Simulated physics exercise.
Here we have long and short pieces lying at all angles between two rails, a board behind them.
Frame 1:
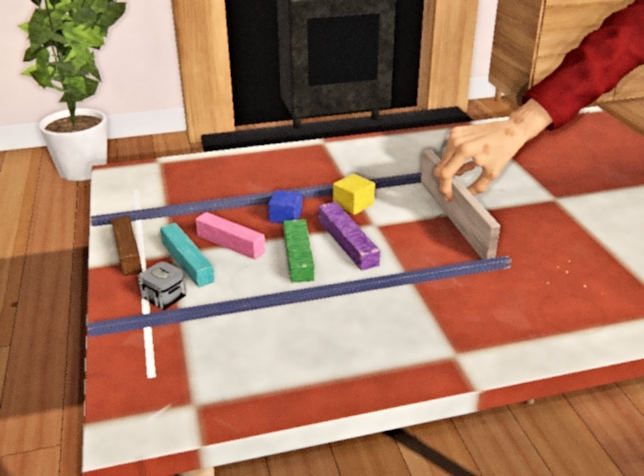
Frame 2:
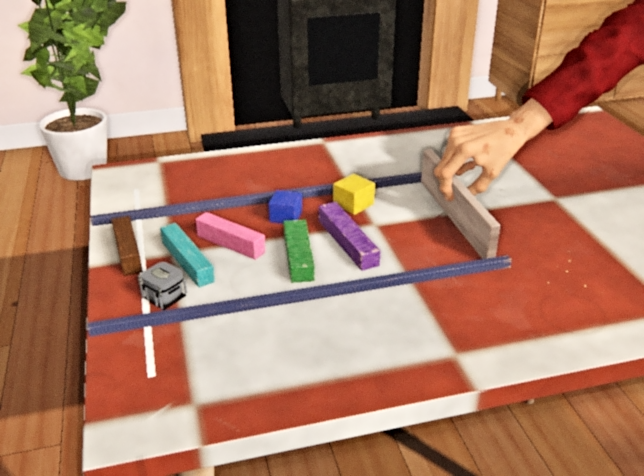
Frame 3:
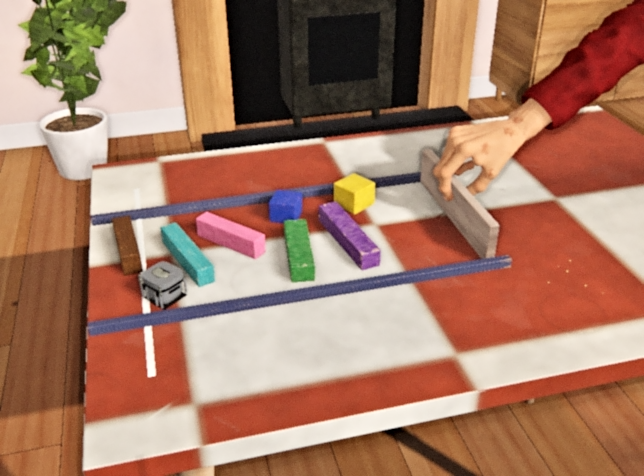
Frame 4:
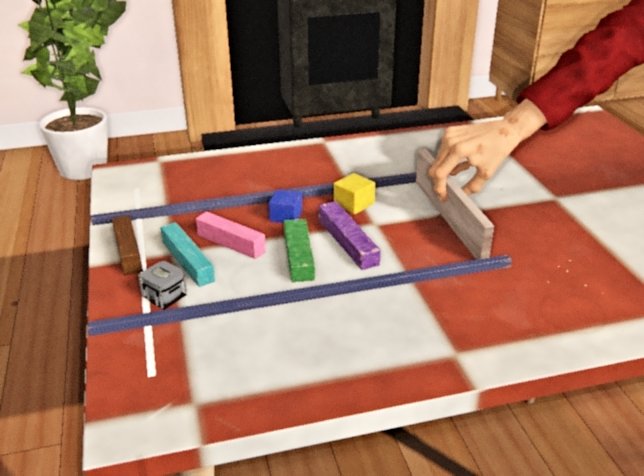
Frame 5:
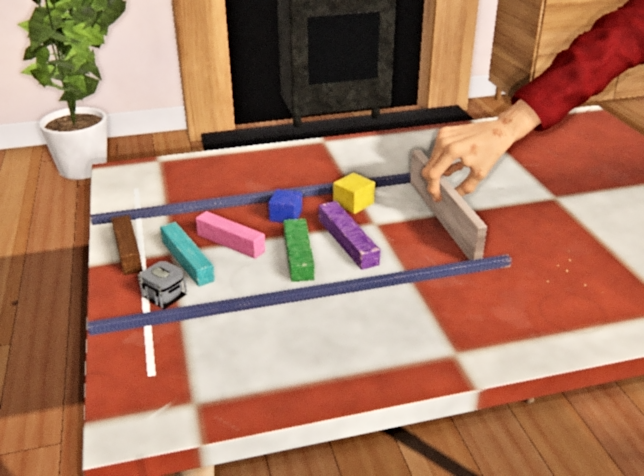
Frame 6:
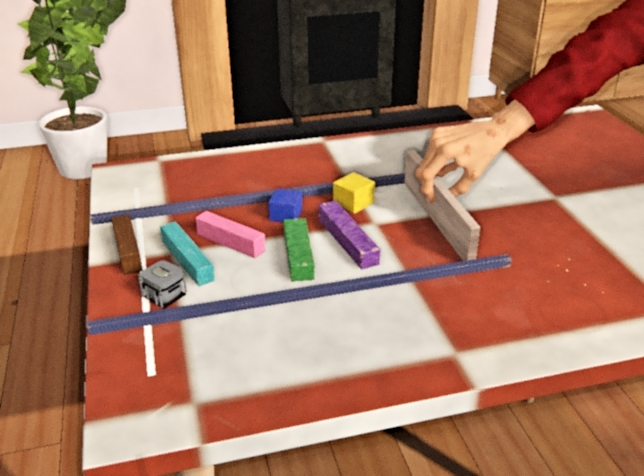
A hand in a red sleeve sliding a wooden board slightly left between two blue rails, the scattered coloured blocks lying still.
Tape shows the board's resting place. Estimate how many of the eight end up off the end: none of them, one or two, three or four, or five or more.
Looks like three or four of them go over the edge, I'd say.
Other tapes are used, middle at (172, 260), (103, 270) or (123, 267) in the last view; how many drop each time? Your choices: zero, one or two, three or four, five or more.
Counts for the three tries are just one or two, five or over and more than four.
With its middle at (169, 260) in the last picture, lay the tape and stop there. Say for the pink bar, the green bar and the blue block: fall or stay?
Pink bar - stays in place, green bar - stays in place, blue block - stays in place.
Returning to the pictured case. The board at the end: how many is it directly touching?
The count in contact is 2.
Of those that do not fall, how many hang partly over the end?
1 of them.
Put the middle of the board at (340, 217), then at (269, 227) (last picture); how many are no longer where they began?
It comes to 3 for the first spot, 5 for the other.
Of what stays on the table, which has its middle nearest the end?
It's the blue block that ends up nearest.
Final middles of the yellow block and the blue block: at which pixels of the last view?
You'll find the yellow block at roughly (122, 219) and the blue block at roughly (96, 238).
Soon after, none off yet; brown bar at rest near (127, 243); grey case at rest near (163, 284); turquoise bar at rest near (186, 252).
After that, none off yet; brown bar displaced a little near (85, 250); grey case displaced about its own width near (127, 299); turquoise bar displaced about its own width near (114, 264).
In the end, the number that fall off is three or four; gone, pink bar, turquoise bar, grey case and brown bar.
